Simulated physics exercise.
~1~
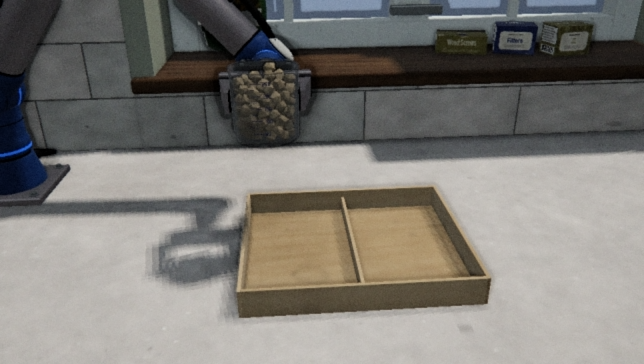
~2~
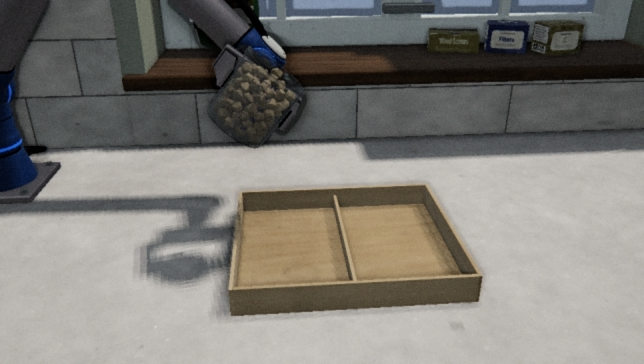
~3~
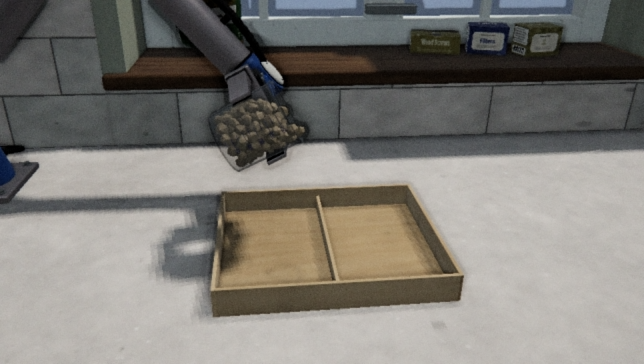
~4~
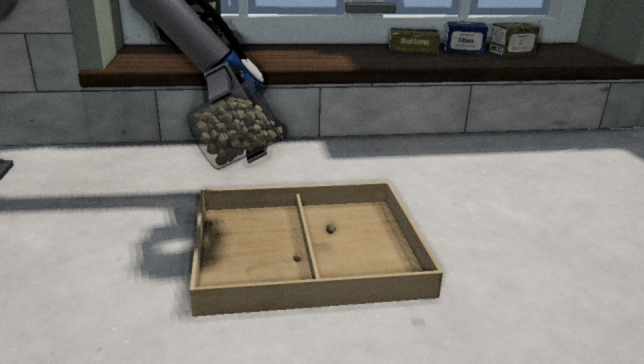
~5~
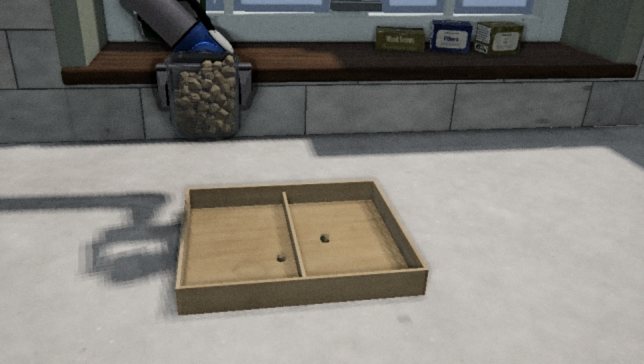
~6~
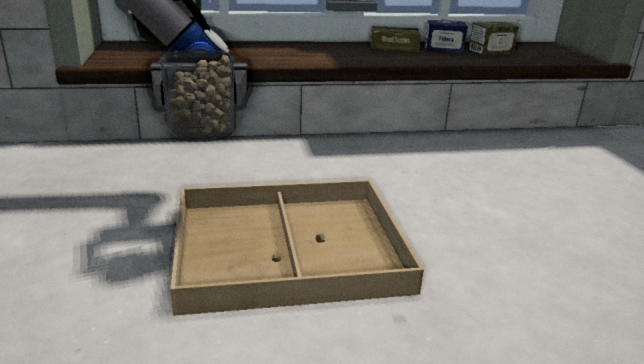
A clear cup packed with small tan pebbles hangs from a grey and blue robot arm above a pale, speckled tabletop, seen from the front and slightly above. Below it sits a shallow wooden tray split by a cross wall, with a grey block wall, a dark wooden sill and three small boxes behind. The arm tips the cup to the right until it lies on its side, and two pebbles drop into the tray. It then swings the cup upright again, still nearly full, leaving one pebble resting in each part.
